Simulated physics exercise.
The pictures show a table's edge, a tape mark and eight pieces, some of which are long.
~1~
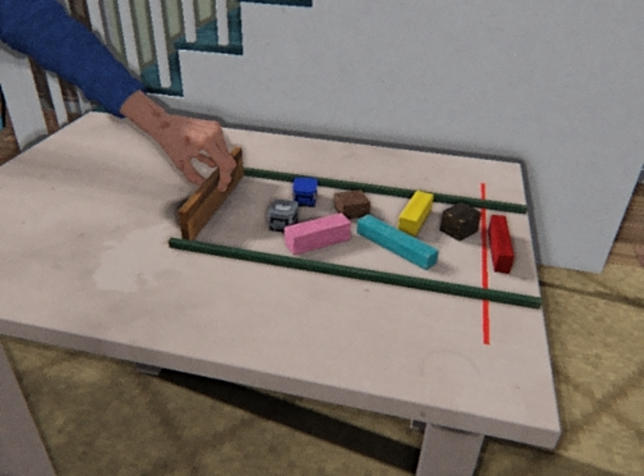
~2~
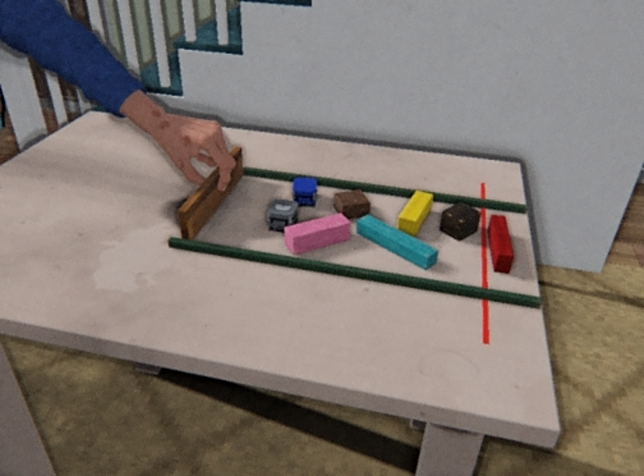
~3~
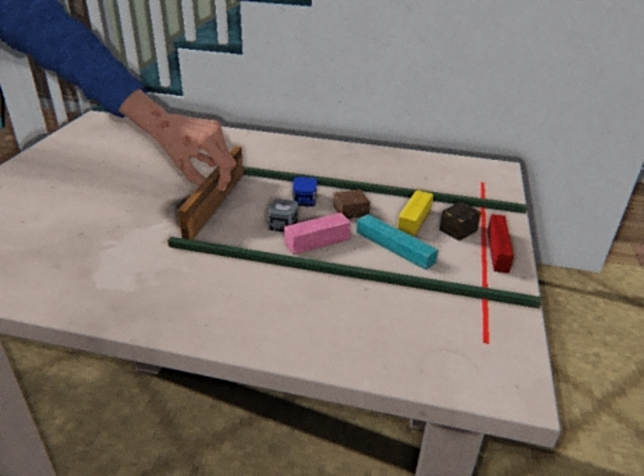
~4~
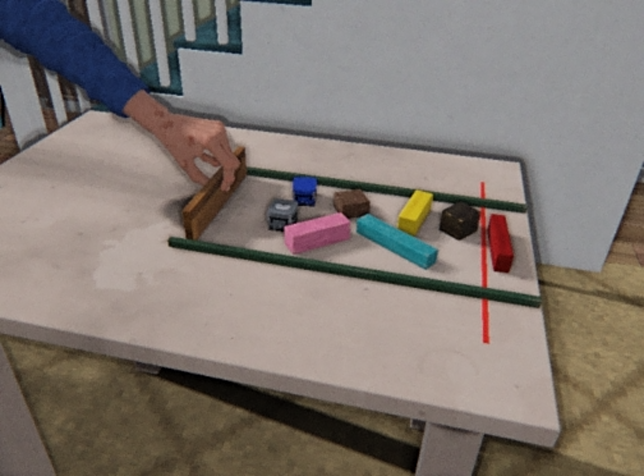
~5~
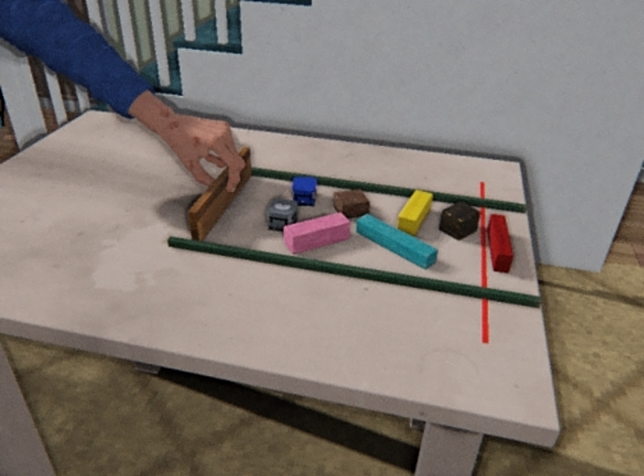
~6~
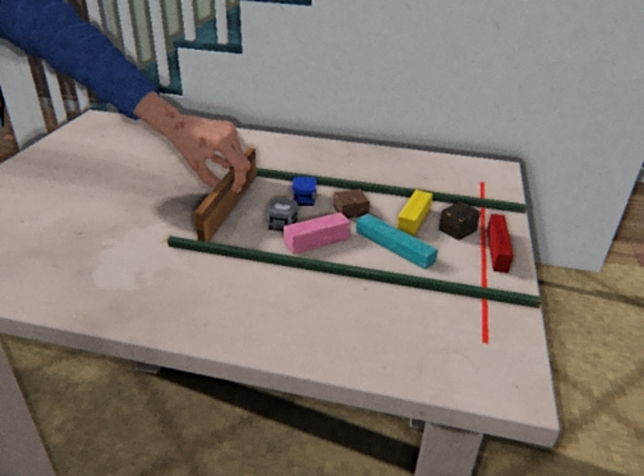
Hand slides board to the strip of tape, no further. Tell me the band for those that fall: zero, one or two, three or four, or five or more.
In this one, three or four spill over.
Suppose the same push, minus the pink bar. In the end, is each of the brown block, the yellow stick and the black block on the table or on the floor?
The brown block holds on, the yellow stick tumbles off, the black block is lost.
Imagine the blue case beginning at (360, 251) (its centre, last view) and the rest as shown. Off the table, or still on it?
Result: The blue case remains aboard.
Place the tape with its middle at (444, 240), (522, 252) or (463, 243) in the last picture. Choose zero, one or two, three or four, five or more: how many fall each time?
Tape by tape, the falls would be just one or two, then five or over, then either one or two.
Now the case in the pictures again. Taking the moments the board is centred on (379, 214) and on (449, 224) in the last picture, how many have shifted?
That makes 7 at the first spot and 8 at the second.
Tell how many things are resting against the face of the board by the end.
3 of them.
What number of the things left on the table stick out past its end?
Answer: 2.
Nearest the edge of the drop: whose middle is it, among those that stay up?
That's the brown block.
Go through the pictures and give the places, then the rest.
In the first picture, red stick (500, 243); black block (460, 222); yellow stick (416, 214); board (215, 191); tape (484, 247).
In the second picture, black block (460, 221); pink bar (318, 233).
In the third picture, yellow stick (416, 213); turquoise bar (396, 241).
In the fourth picture, red stick (500, 242); board (218, 191).
In the fifth picture, black block (460, 221); blue case (304, 192).
In the sixth picture, red stick (499, 242); black block (460, 221); yellow stick (415, 213); board (229, 192); tape (484, 246).
A little later, none off yet; red stick at rest near (499, 242); black block at rest near (460, 221); yellow stick at rest near (415, 213).
Next, none off yet; red stick at rest near (499, 242); black block moving near (469, 222); yellow stick shifted a little near (441, 217).
Later still, none off yet; red stick tilted well over near (553, 264); black block shifted well along near (535, 228); yellow stick shifted about its own width near (510, 225).
When it is over, the number that fall off is three or four; down, turquoise bar, yellow stick, black block and red stick.
